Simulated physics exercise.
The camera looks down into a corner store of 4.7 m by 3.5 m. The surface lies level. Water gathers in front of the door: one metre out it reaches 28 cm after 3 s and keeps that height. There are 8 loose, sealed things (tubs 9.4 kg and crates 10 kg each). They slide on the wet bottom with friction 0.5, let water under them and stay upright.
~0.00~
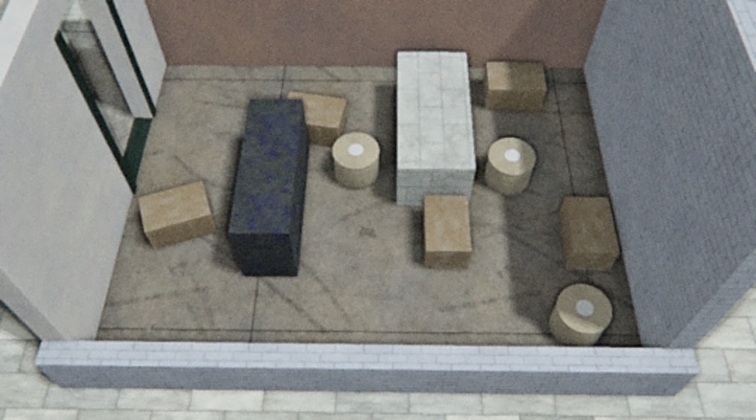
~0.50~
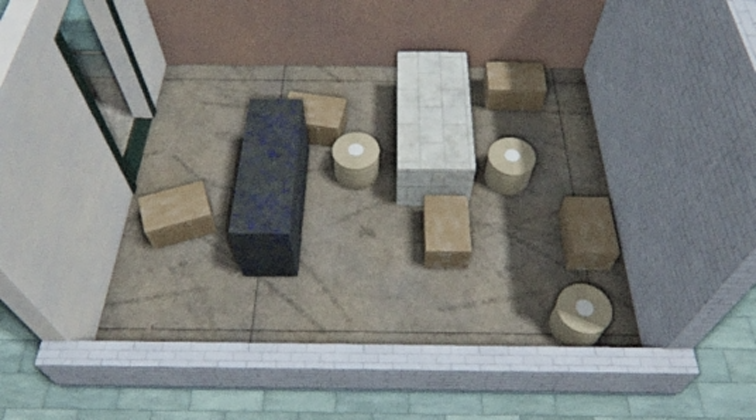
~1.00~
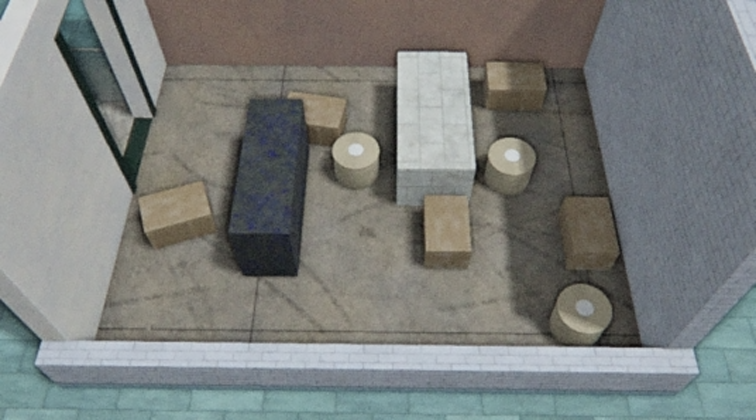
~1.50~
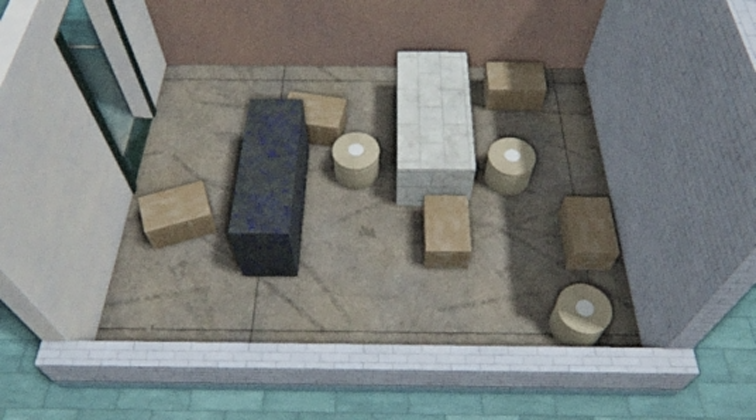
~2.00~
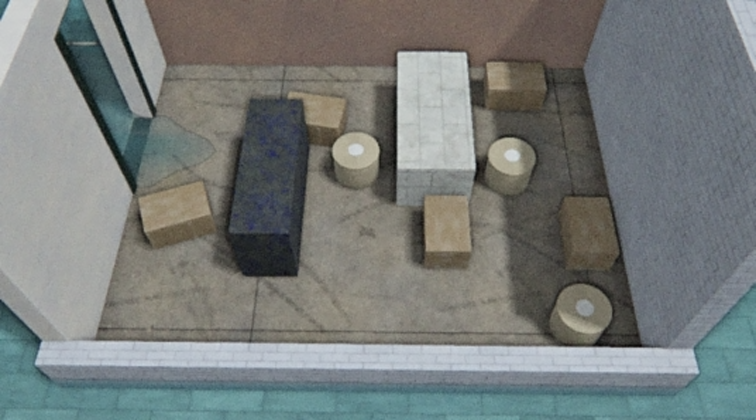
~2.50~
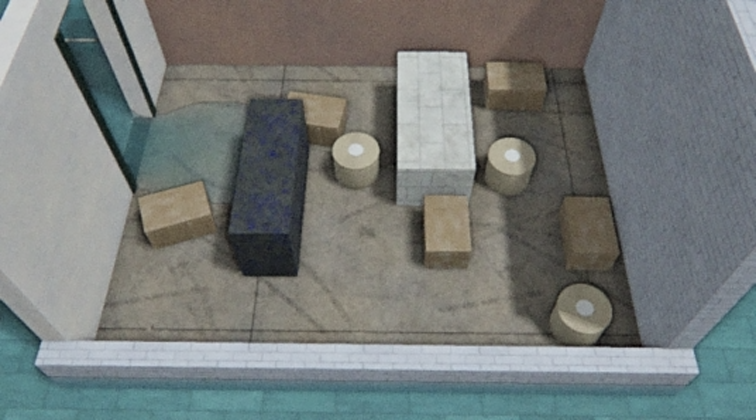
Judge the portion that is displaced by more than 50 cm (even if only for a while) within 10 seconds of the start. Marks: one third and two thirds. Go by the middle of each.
It is from one to two thirds.
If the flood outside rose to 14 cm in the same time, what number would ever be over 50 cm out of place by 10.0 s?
Then 1.
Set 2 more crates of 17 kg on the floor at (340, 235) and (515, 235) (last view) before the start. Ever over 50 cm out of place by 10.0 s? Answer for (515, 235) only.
Answer: Under.
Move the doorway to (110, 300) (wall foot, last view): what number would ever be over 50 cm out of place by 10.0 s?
In that case 4 of them.
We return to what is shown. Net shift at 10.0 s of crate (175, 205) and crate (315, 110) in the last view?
In turn: 100 cm, 200 cm.
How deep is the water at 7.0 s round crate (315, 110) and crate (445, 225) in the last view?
About 7 and 1 cm.
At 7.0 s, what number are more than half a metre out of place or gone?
3 of them.
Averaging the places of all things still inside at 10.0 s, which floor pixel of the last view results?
Around (408, 266).
After 3.5 s 0 of 8 are over 50 cm from their spots; 0 afloat.
After 4.5 s 1 of 8 are over 50 cm from their spots; 1 afloat.
After 7.0 s 3 of 8 are over 50 cm from their spots; 3 afloat.
After 10.0 s 5 of 8 are over 50 cm from their spots, and 5 have been at some point; 7 afloat.
